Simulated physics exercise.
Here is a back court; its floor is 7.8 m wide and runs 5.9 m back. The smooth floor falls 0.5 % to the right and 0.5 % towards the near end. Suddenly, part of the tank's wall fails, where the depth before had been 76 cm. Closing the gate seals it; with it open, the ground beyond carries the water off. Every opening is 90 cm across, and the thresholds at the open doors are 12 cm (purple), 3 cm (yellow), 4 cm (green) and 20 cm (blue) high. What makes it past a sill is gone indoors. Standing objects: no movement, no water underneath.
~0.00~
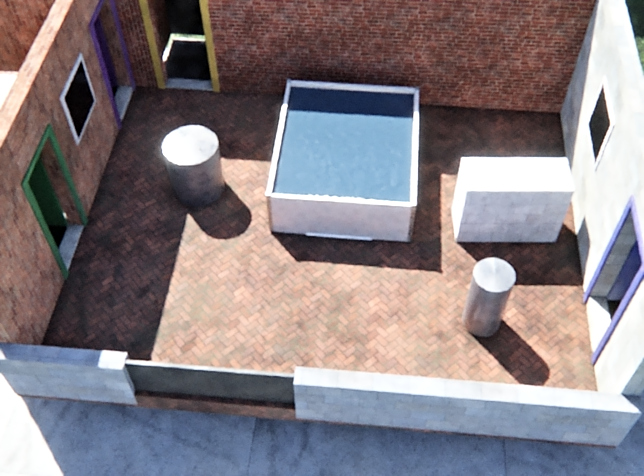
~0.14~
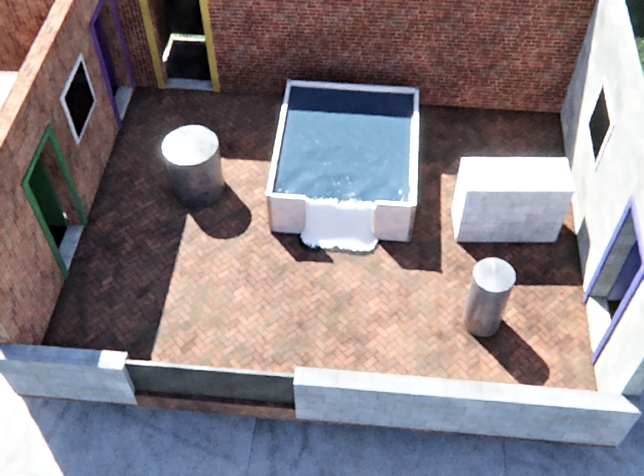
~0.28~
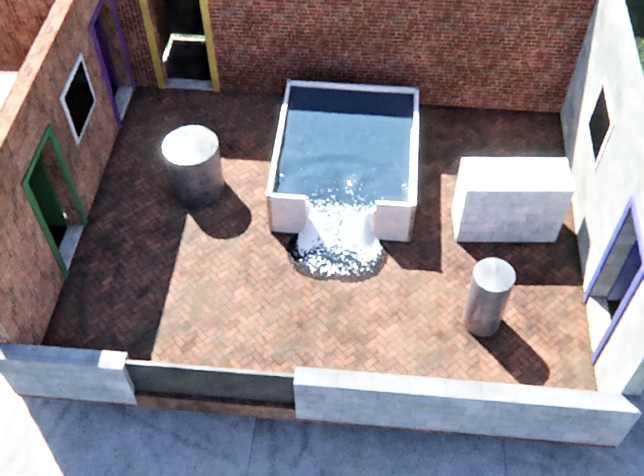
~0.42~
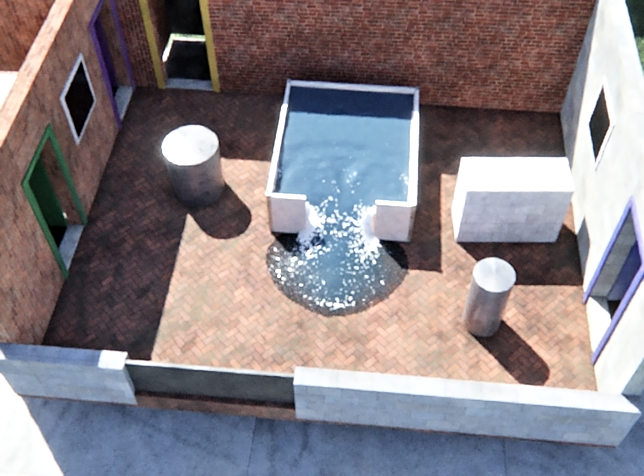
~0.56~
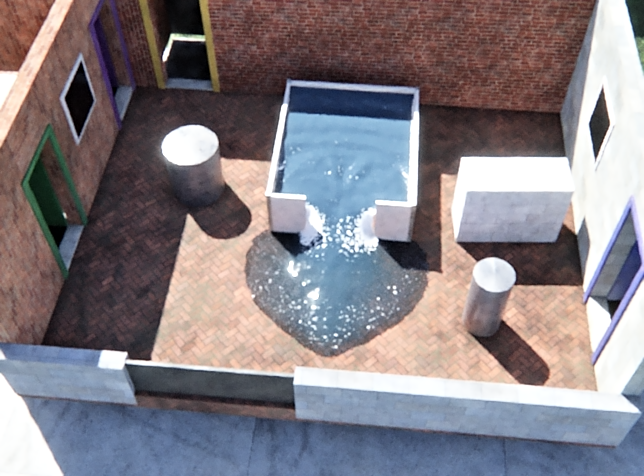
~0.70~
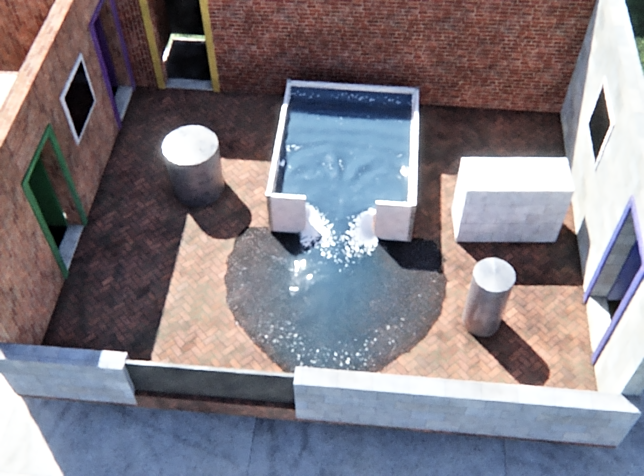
In a brick-walled courtyard, a still, full tank broke open at the front, and water poured through the gap, foaming and spreading across the brick floor in a widening pool to the low front wall.
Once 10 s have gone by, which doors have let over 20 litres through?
Taking each door: The purple door has not let over 20 litres through; the yellow door has let over 20 litres through; the green door has let over 20 litres through; the blue door has not let over 20 litres through.
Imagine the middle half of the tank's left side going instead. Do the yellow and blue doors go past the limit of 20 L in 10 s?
Well, against that limit, at yellow it's too much, and at blue it's within bounds.
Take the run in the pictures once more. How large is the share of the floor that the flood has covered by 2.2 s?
Wet share: About 35 %.
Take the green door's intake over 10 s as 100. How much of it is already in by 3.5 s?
By then it's near 0% of the total.
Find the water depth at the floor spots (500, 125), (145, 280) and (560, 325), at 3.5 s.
Approximately 0, 3 and 15 centimetres, going through them in turn.
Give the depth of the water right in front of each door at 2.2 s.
Centimetres: Purple 0 / yellow 0 / green 0 / blue 0.
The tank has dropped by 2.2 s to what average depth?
I'd put the average depth near 47 cm.
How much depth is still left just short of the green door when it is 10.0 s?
It's some 8.0 centimetres deep.
After 1.4 s water covers 25 % of the floor and is deepest (48 cm) near (335, 237); purple door not reached, yellow door not reached, green door not reached, blue door not reached.
After 2.2 s water covers 35 % of the floor and is deepest (40 cm) near (335, 237); purple door not reached, yellow door not reached, green door not reached, blue door not reached.
After 3.5 s water covers 45 % of the floor and is deepest (34 cm) near (589, 418); purple door not reached, yellow door not reached, green door 9 cm at the sill, 0 L in, blue door 20 cm at the sill, 0 L in.
After 6.0 s water covers 75 % of the floor and is deepest (24 cm) near (589, 418); purple door 5 cm at the sill, 0 L in, yellow door 8 cm at the sill, 17 L in, green door 9 cm at the sill, 35 L in, blue door 17 cm at the sill, 2 L in.
After 10.0 s water covers 100 % of the floor and is deepest (16 cm) near (84, 374); purple door 9 cm at the sill, 0 L in, yellow door 9 cm at the sill, 138 L in, green door 8 cm at the sill, 71 L in, blue door 14 cm at the sill, 2 L in.
